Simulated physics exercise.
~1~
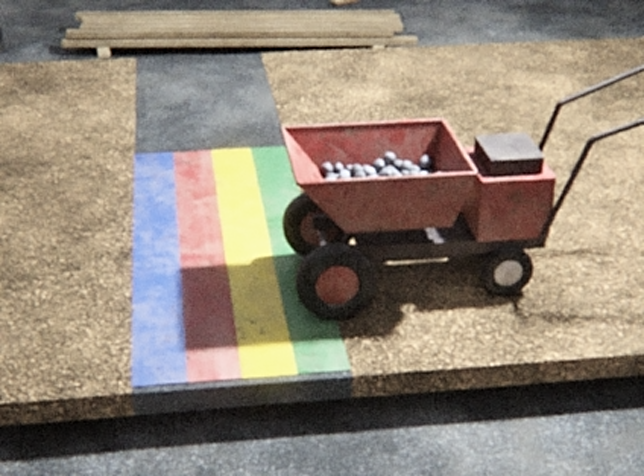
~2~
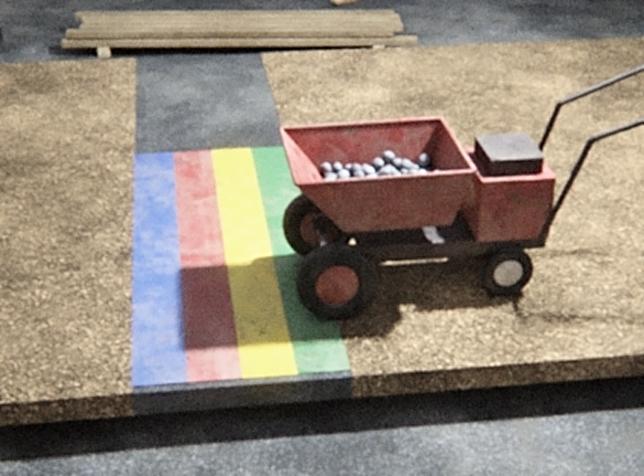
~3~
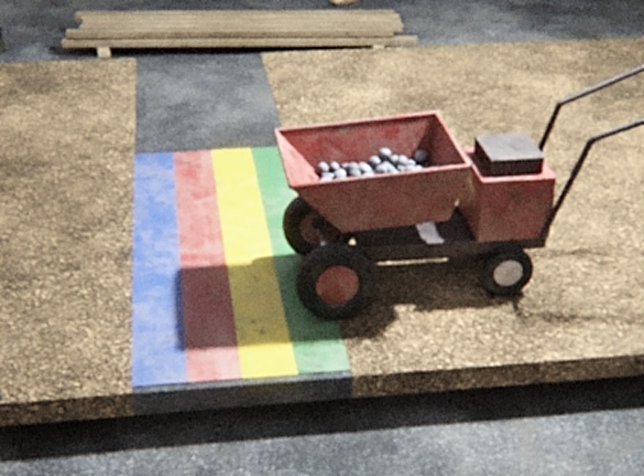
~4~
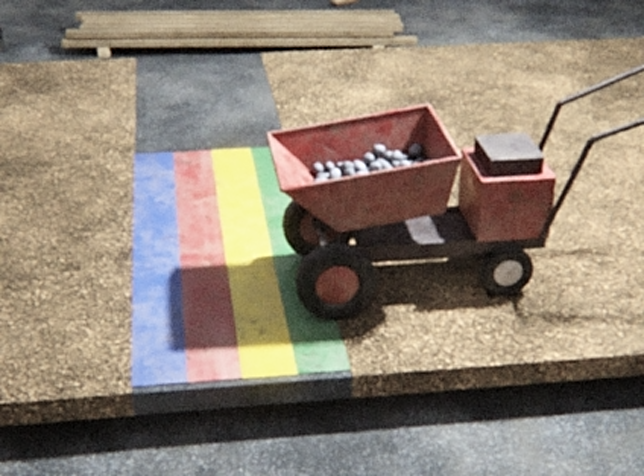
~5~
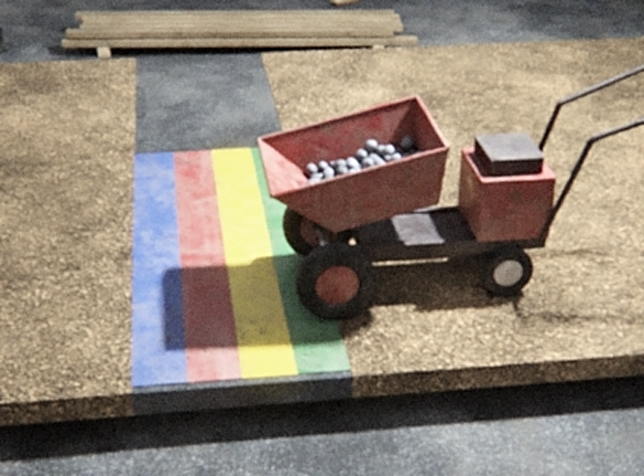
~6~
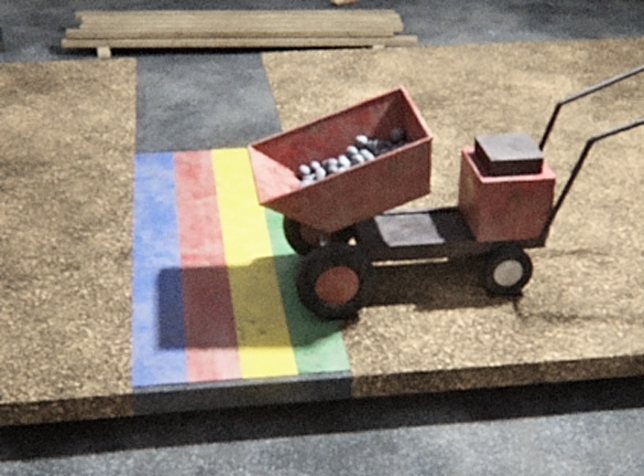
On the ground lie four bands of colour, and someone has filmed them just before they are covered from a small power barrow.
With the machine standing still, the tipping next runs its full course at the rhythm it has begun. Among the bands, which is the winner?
That would be the blue band.
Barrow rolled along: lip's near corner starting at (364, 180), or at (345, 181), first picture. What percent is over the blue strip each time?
You'd get around 10 in a hundred, then 20 in a hundred.
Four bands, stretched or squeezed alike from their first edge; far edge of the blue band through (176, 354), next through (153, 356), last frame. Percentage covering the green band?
I'd estimate some 0 per cent, and then some 0 per cent.
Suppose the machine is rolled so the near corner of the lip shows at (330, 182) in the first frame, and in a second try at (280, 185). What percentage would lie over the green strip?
First place: Around 0 per cent. Second place: Around 0 per cent.
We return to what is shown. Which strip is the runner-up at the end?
That would be the red strip.
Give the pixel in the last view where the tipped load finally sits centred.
Once nothing moves, the middle sits near (160, 293).
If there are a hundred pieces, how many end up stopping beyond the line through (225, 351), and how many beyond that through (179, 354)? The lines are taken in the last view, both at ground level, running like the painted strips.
About 90 % and 60 %.
Shortly afterwards, skip tipped steeply; the whole lot in the skip.
Next, skip tipped right over; near two thirds in the skip; near a quarter over the red strip; a little over the blue strip.
Some moments later, skip tipped right over; a little in the skip; near a quarter over the red strip; near half over the blue strip; near a quarter off the paint.
In the end, skip tipped right over; a little in the skip; none at all over the green strip; none at all over the yellow strip; near a quarter over the red strip; near a third over the blue strip; near a quarter off the paint.
